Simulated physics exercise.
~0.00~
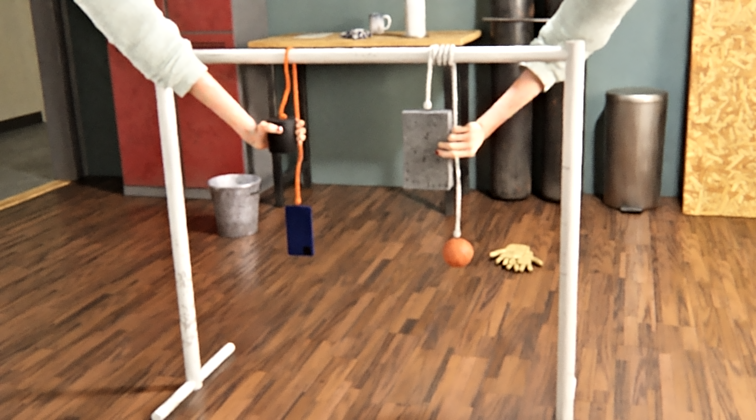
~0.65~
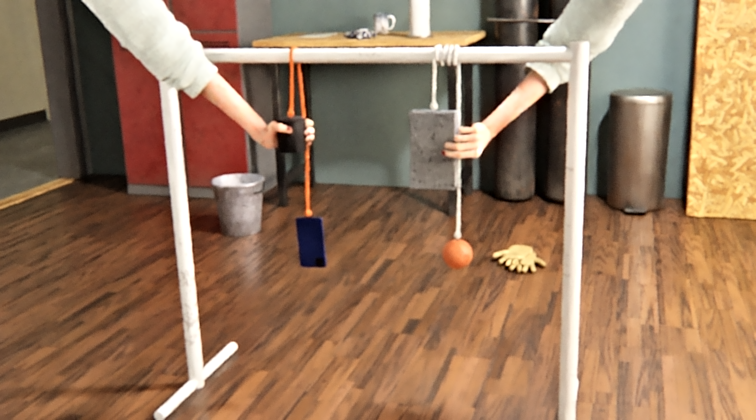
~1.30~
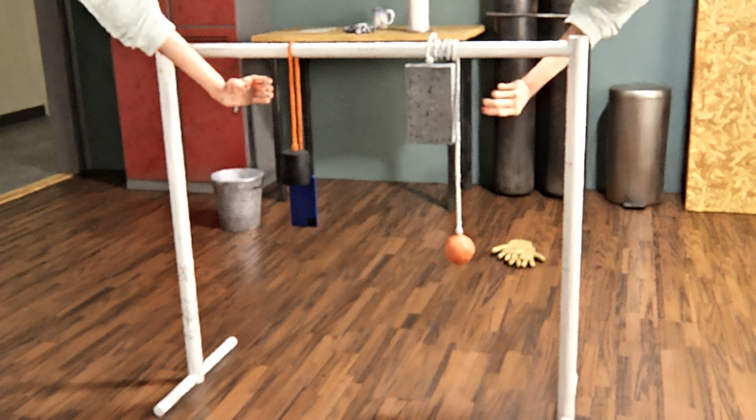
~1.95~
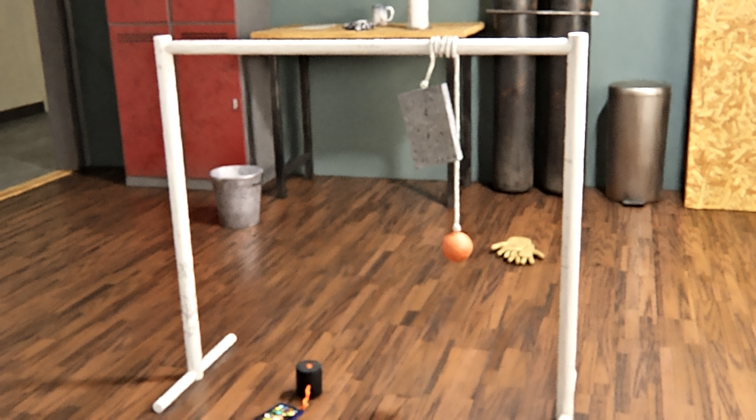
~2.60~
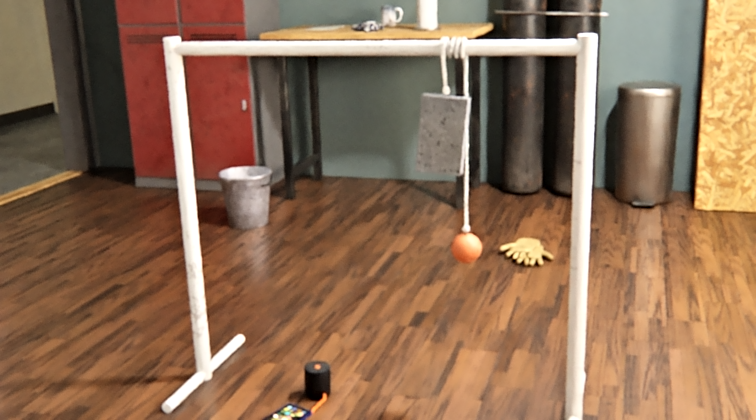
In a room with a dark wooden floor, a white rail stands with two cords over it, and a hand reaches in from each side. The left hand holds a small black cylinder on an orange cord with a dark phone hanging below it, while the right hand steadies a grey slab on a pale cord above an orange ball. Both hands let go and draw back. The cylinder and phone drop, and the orange cord comes off the rail with them. They end on the floor, while the slab tilts and sways slightly, still hanging beside the ball.
